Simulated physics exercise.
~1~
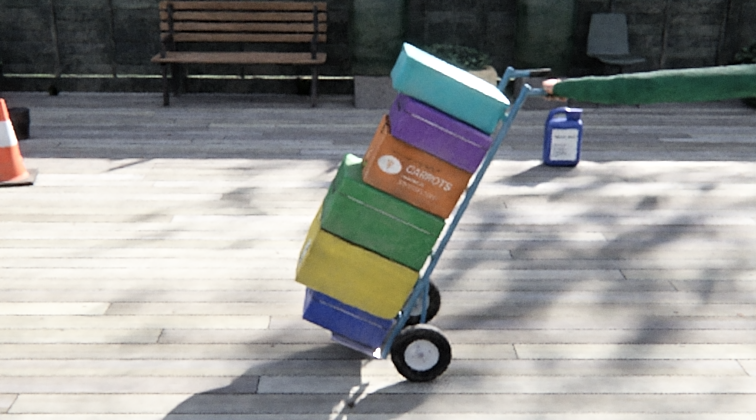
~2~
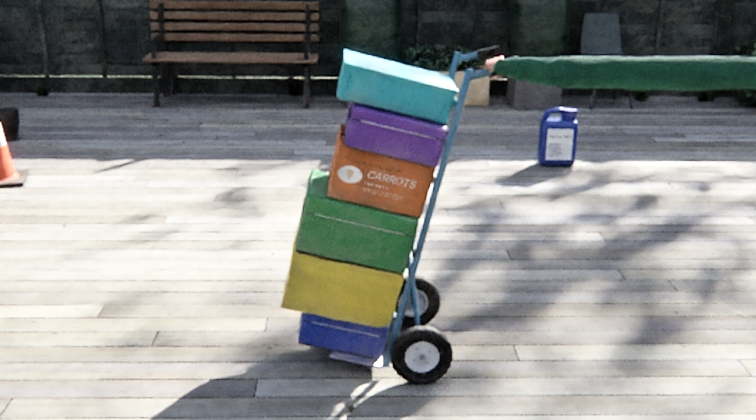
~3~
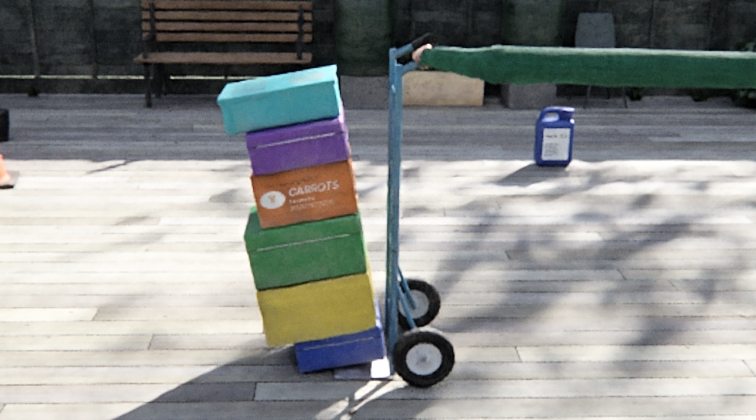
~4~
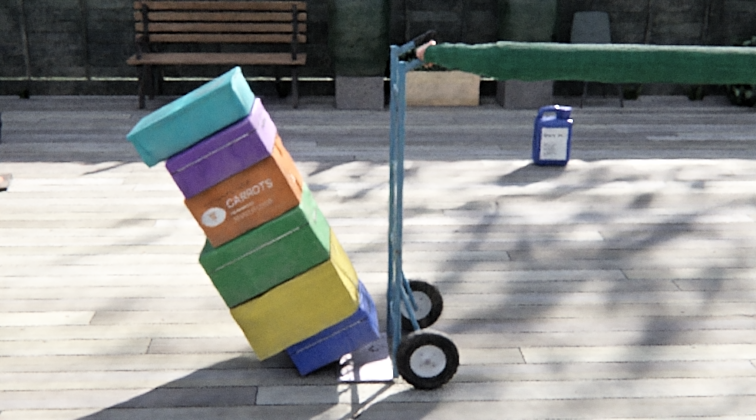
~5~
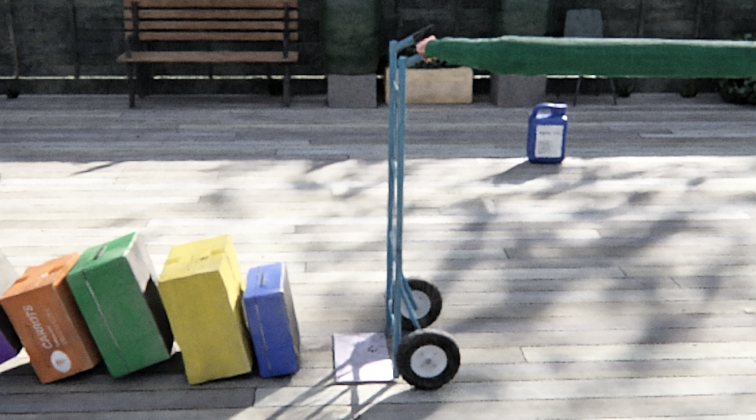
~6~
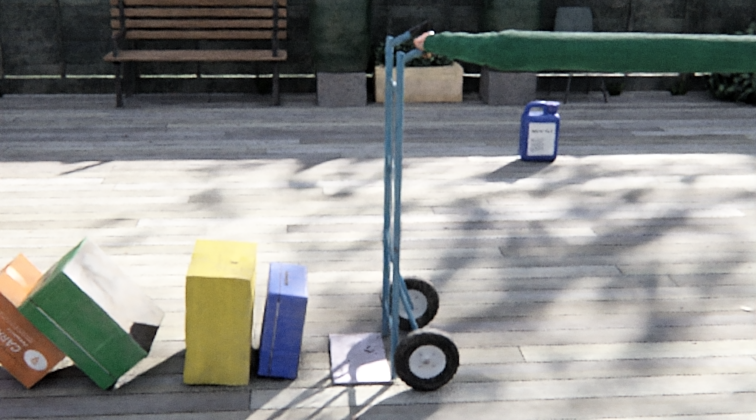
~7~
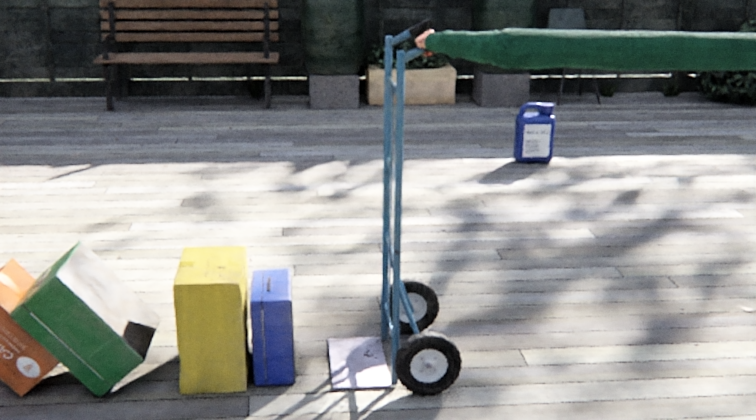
On a sunlit wooden deck, a green-sleeved arm swings a hand truck upright, and its stacked colourful boxes topple off leftward.
